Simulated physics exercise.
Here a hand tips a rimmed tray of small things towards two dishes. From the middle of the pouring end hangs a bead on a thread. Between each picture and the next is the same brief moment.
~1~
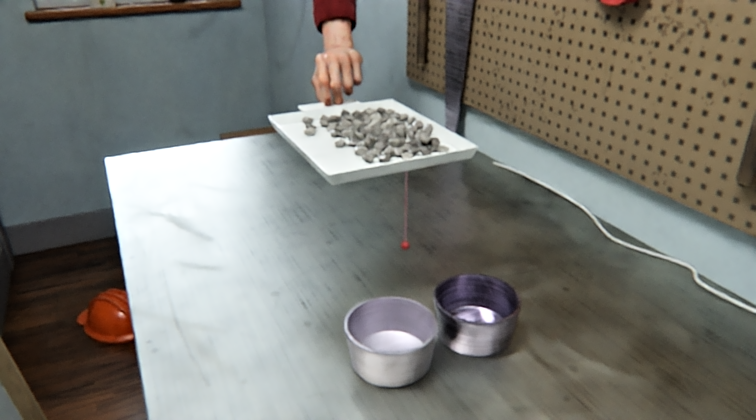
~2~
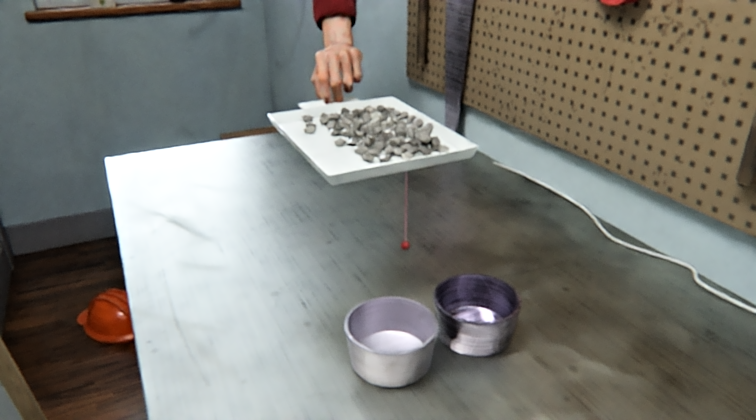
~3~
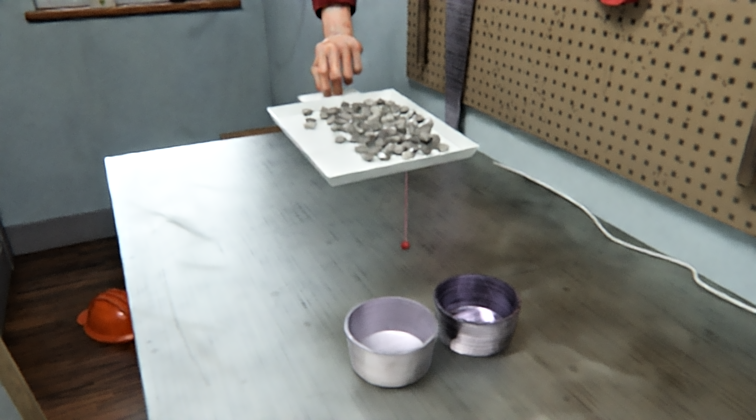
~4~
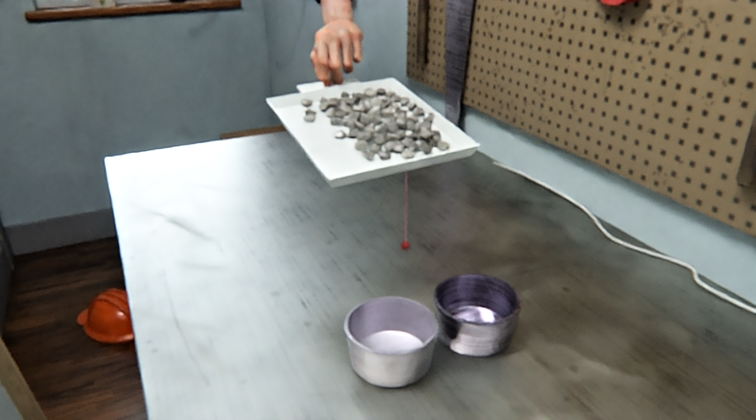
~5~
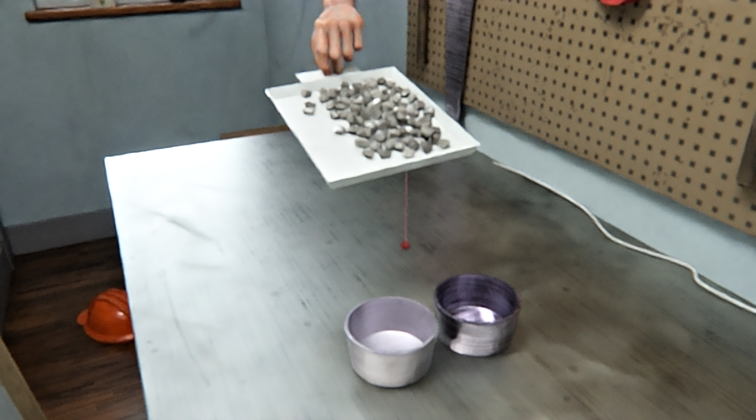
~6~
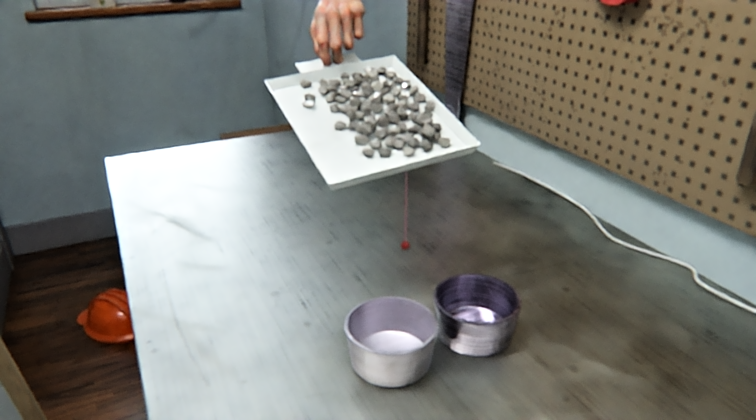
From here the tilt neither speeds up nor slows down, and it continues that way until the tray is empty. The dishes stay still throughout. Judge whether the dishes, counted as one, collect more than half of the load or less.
Result: Mostly missed.
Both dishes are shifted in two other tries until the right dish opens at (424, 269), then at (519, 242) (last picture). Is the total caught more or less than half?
For the two places in order: A majority share, a minority share.
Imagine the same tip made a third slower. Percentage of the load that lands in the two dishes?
I'd put it near 0 per cent.
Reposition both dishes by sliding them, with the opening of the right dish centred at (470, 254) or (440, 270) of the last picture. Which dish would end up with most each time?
At the first place the dish on the left, at the second the left dish.
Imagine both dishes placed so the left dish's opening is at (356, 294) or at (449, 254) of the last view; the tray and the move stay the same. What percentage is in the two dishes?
You'd get 80 in a hundred first and 0 in a hundred after that.
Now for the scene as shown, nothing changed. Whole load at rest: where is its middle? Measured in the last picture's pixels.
Roughly pixel (366, 315).
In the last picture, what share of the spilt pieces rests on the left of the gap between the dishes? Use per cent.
Near 90 in a hundred.
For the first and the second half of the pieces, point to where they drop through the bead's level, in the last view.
The first part passes (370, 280); everything after passes (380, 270).
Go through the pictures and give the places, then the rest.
The first frame shows corners of the pouring end at (331, 172) and (472, 146), level; middle of the load at (377, 132), bits of gravel; left dish at (412, 365); right dish at (501, 335); bead on its thread at (405, 245).
The second frame shows corners of the pouring end at (331, 172) and (472, 146), level; middle of the load at (377, 130).
The third frame shows corners of the pouring end at (332, 174) and (472, 145), tipped barely, lowest at the left corner; middle of the load at (377, 126).
The fourth frame shows corners of the pouring end at (332, 176) and (473, 144), tipped a little, lowest at the left corner; middle of the load at (377, 120).
The fifth frame shows corners of the pouring end at (332, 178) and (473, 143), tipped a little, lowest at the left corner; middle of the load at (377, 114).
The sixth frame shows corners of the pouring end at (332, 180) and (474, 142), tipped clearly, lowest at the left corner; middle of the load at (378, 108); left dish at (412, 365); right dish at (501, 335).
Soon, tray tipped steeply; about two thirds on the tray; a small part outside both; about a quarter in the air.
A while on, tray tipped past a quarter turn; a stray few in the left dish; a stray few in the right dish; most outside both; a small part in the air.
Towards the end, tray tipped past a quarter turn; a stray few in the left dish; a stray few in the right dish; nearly all outside both.
Finally, tray tipped past a quarter turn; a stray few in the left dish; a stray few in the right dish; nearly all outside both.
